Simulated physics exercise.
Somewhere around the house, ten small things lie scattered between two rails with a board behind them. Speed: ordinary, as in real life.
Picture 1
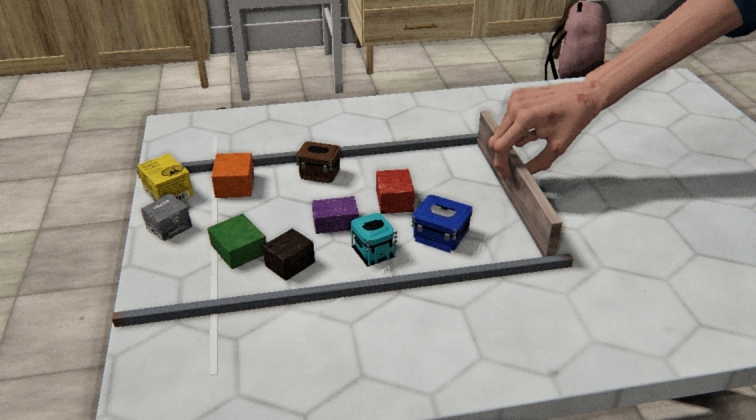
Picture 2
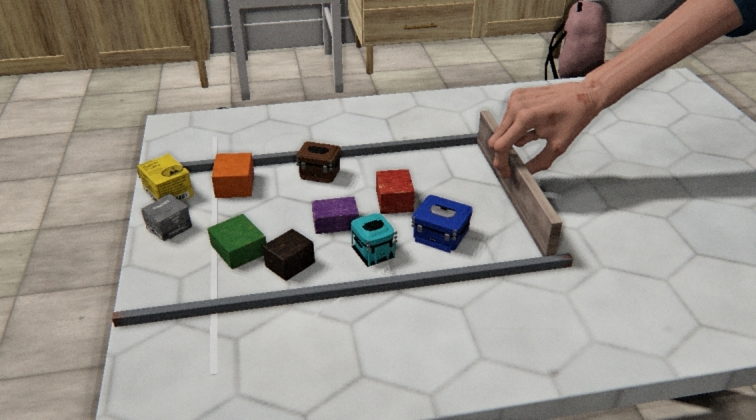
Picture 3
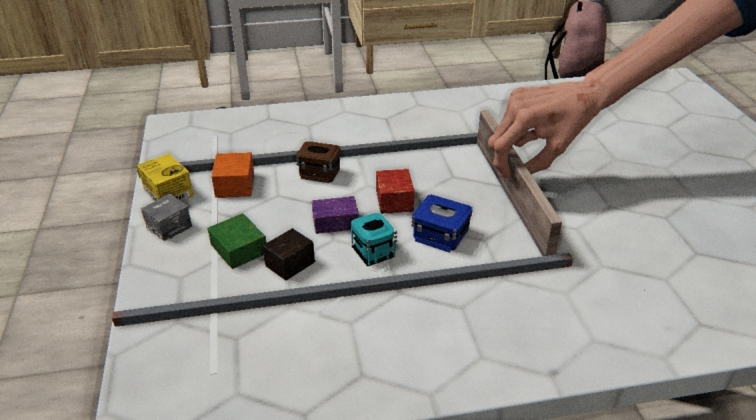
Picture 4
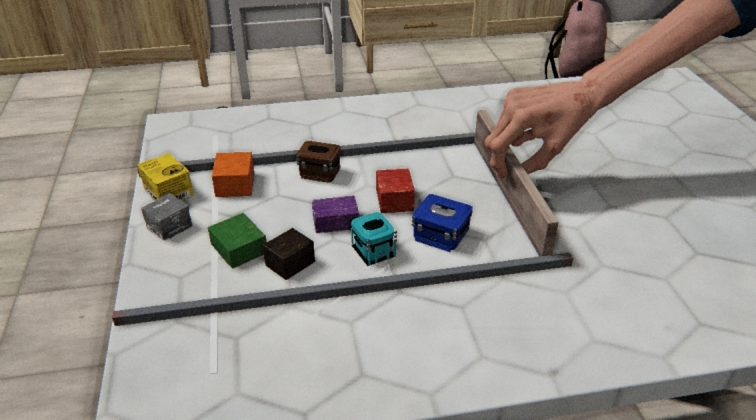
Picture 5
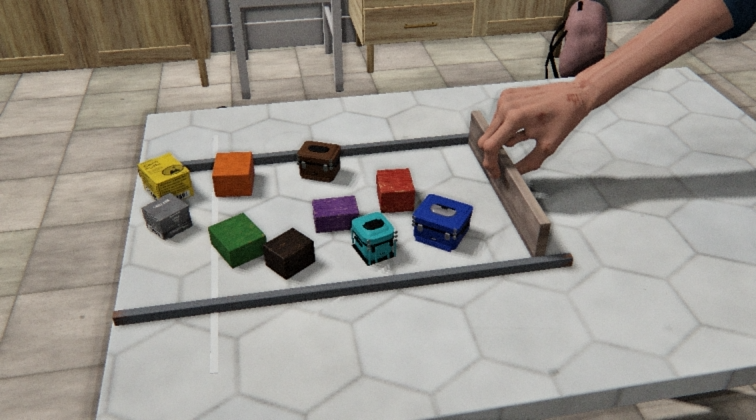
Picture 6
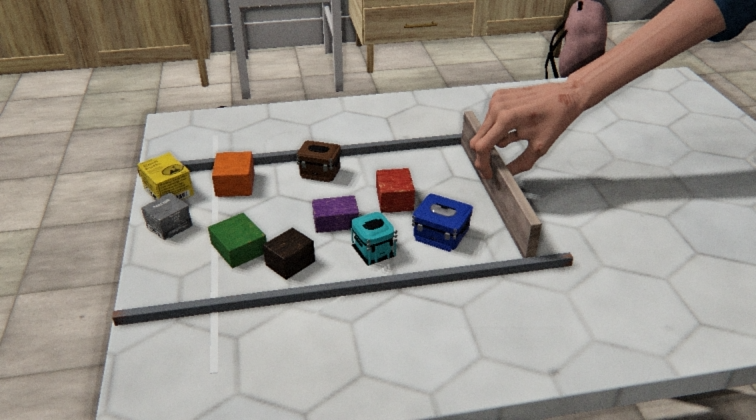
A hand held a wooden board upright behind ten scattered colourful blocks and little cases between two rails, then slid it slightly left toward them, while the small things stayed where they were.
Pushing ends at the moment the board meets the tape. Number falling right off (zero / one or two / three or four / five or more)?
One or two.
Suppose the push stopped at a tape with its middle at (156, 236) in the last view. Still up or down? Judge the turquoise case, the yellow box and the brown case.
The turquoise case? It is safe. The yellow box? It does not stay. The brown case? It is safe.
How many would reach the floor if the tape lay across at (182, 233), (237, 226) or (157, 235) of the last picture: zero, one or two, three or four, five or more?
At least five; none; five or more.
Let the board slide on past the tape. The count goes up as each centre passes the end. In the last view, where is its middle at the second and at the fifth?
It sits around (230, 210) and after that around (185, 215).
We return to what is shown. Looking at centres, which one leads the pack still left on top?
Looks like the green block to me.
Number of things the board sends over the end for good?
In all, 2 of them.
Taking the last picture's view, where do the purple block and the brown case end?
About (151, 229), and the other about (194, 178).
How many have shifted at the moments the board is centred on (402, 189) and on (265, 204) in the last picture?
Counting first: 3, next 10.
Soon after, none off yet; yellow box at rest near (166, 180); grey box at rest near (167, 216); orange block at rest near (234, 174).
Then, none off yet; yellow box moved a little near (152, 179); grey box moved a little near (150, 217); orange block moved about its own width near (196, 178).
At rest, the number that fall off is one or two; fallen, grey box and yellow box.
